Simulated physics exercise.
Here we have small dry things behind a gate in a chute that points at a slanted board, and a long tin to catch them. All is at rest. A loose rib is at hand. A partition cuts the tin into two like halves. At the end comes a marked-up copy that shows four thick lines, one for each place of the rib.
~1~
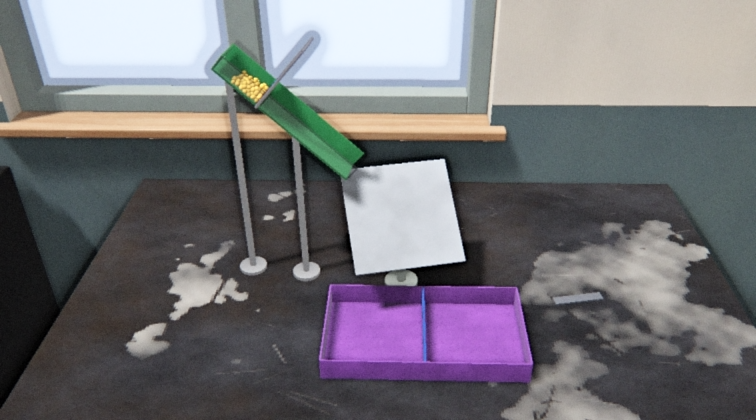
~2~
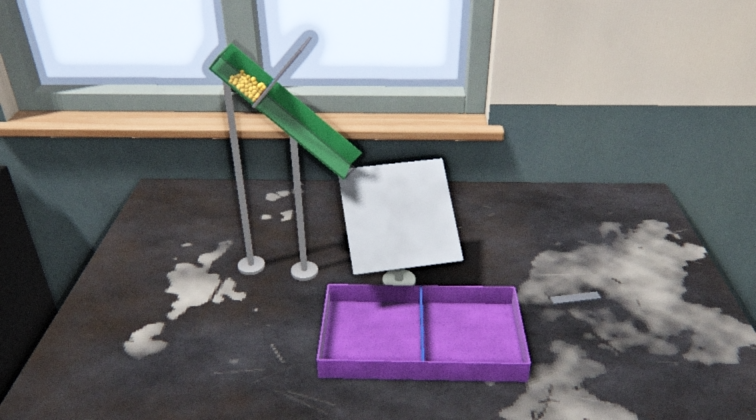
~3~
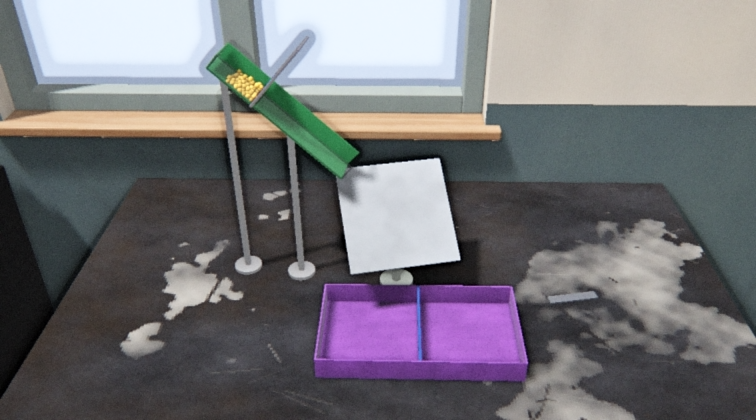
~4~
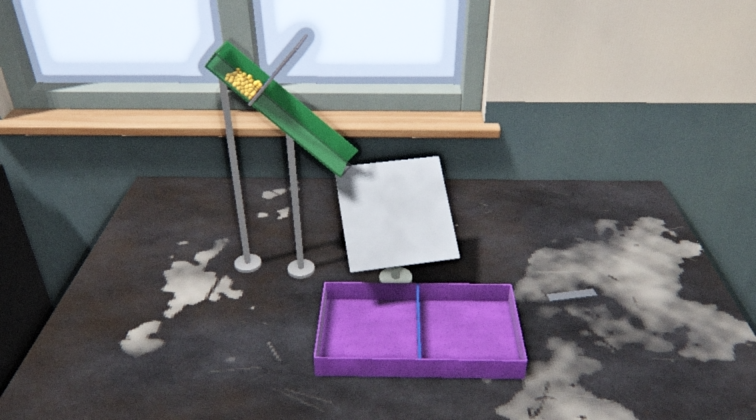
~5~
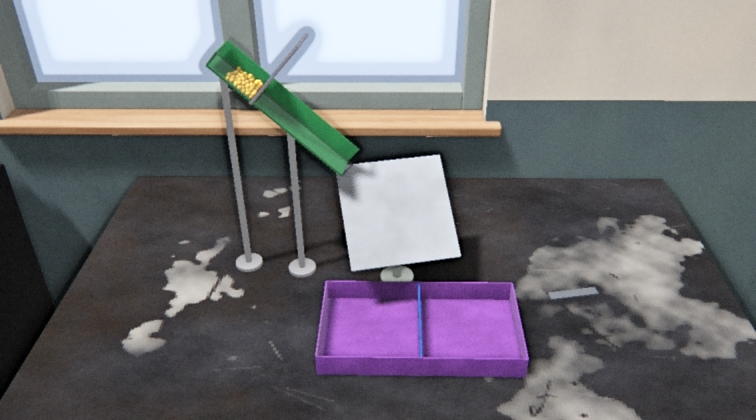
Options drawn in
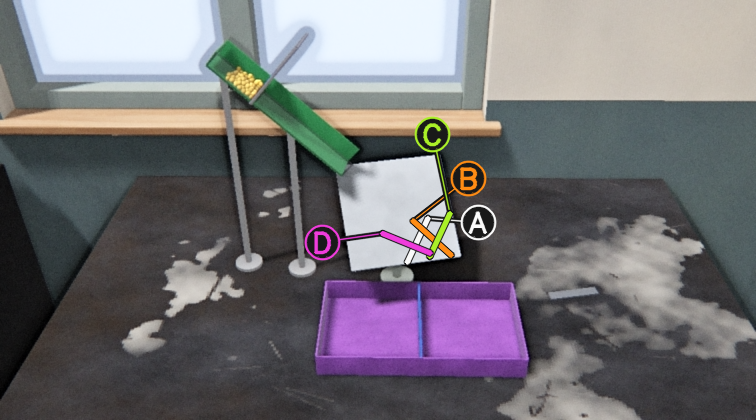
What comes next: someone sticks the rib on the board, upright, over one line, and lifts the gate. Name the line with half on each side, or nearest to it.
Choose C.
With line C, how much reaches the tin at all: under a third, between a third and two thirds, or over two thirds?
Over two thirds.
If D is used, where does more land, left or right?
More lands on the right.
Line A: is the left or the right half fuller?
The left half.
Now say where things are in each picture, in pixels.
Load behind the gate (253, 90), puffed corn balls; lip of the chute (350, 172), sloping fairly steeply, in the first frame.
Middle of the board (400, 214), tilted fairly steeply; middle of its low edge (409, 267); of its high edge (391, 164), in the second frame.
Front corners of the tin (315, 359) and (527, 363); front end of its middle wall (421, 361), in the third frame.
Middle of the load (247, 87); lip (344, 170), in the fourth frame.
Middle of the load (248, 86); lip (345, 168), in the fifth frame.
On the marked copy, line A from (427, 218) to (407, 262); line B from (413, 220) to (451, 255); line C from (450, 213) to (429, 256); line D from (382, 233) to (430, 253).
For line A, of what is caught, almost all in the left half, just a few in the right.
For line B, of what is caught, about a tenth in the left half, the larger part in the right.
For line C, of what is caught, roughly a third in the left half, roughly two thirds in the right.
For line D, of what is caught, just a few in the left half, almost all in the right.
